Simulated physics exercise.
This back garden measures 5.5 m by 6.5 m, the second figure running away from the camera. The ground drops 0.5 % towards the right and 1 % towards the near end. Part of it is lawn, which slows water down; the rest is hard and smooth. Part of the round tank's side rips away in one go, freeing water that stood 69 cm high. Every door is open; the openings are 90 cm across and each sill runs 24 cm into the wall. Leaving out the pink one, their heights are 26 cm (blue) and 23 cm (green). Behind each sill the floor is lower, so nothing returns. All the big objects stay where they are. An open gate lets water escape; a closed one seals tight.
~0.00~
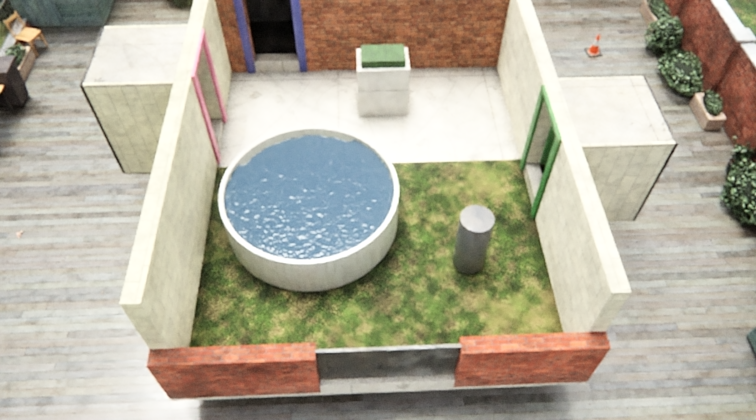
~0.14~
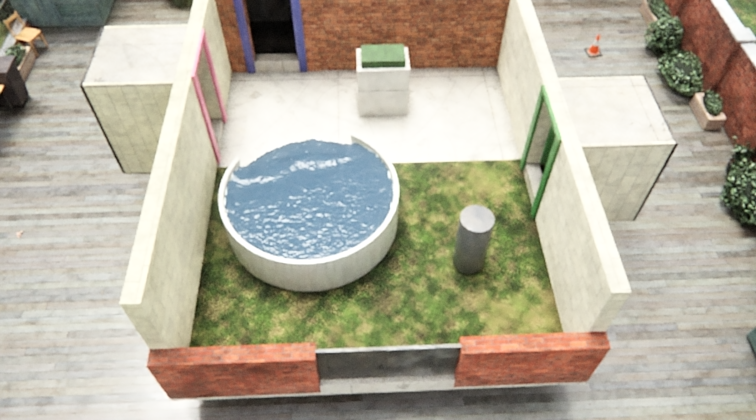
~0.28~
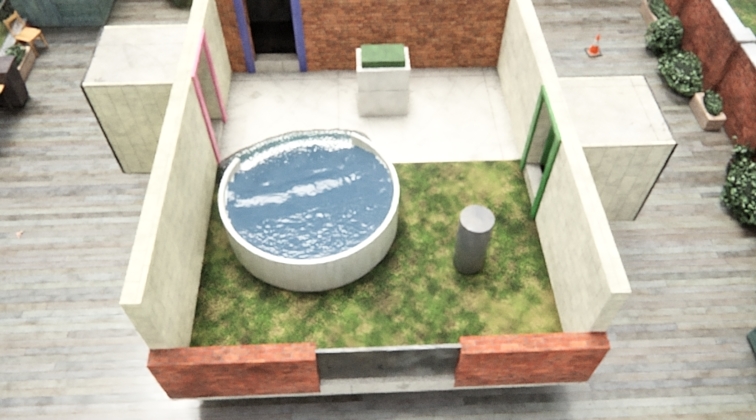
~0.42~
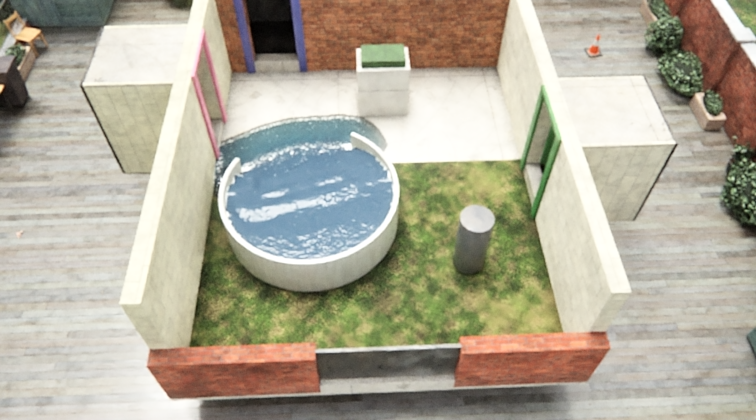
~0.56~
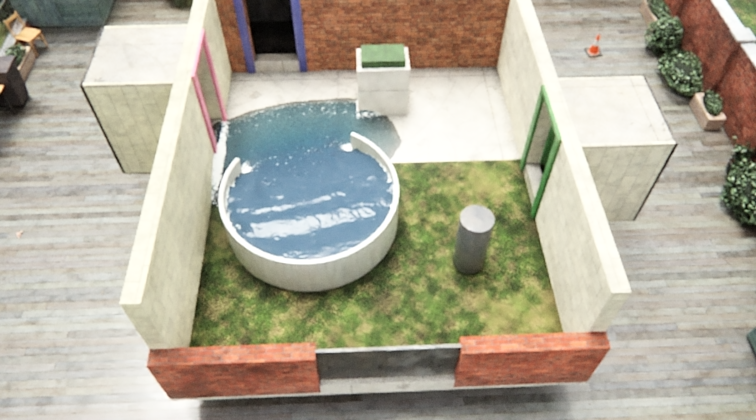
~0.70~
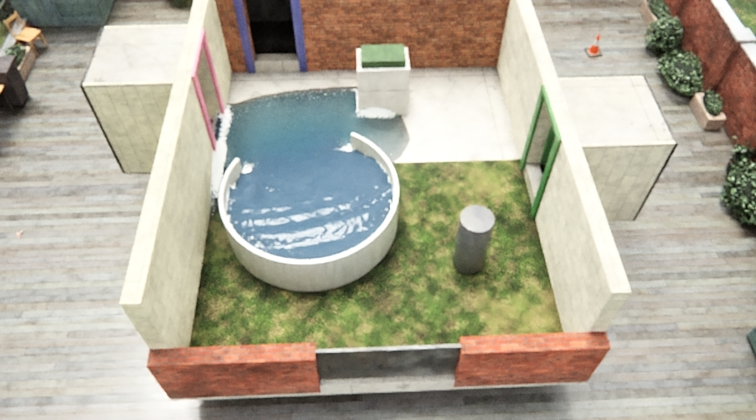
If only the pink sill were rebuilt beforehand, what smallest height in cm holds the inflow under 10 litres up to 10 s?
At least 27 cm or so.
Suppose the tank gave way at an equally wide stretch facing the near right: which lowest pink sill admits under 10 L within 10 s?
Some 10.5 cm.
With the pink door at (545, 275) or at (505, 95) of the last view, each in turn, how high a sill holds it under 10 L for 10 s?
About 9.5 and 25 cm.
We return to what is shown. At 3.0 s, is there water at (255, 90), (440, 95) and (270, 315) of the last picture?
In that order: Wet, under water, dry.
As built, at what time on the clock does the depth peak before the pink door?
Near 1.8 s.
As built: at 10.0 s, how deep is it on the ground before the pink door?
Roughly 10.5 cm deep.
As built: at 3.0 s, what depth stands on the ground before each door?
Depths in cm: Blue 35, green 3, pink 25.
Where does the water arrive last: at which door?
It is the green one.
After 1.4 s water covers 35 % of the floor, deepest (54 cm) near (232, 72); 25 cm at the pink door, 31 litres in over its 13 cm sill.
After 3.0 s water covers 55 % of the floor, deepest (38 cm) near (347, 106); 25 cm at the pink door, 122 litres in over its 13 cm sill.
After 10.0 s water covers 100 % of the floor, deepest (16 cm) near (440, 364); 11 cm at the pink door, 240 litres in over its 13 cm sill.
At the pink door as built, the water arrived by 0.6 s and peaked near 27 cm at 1.8 s.
With a sill of 21.5 cm, 59 litres would have come in within the 10 s; with 29.5 cm, 2 litres. So under 10 litres takes about 27 cm.
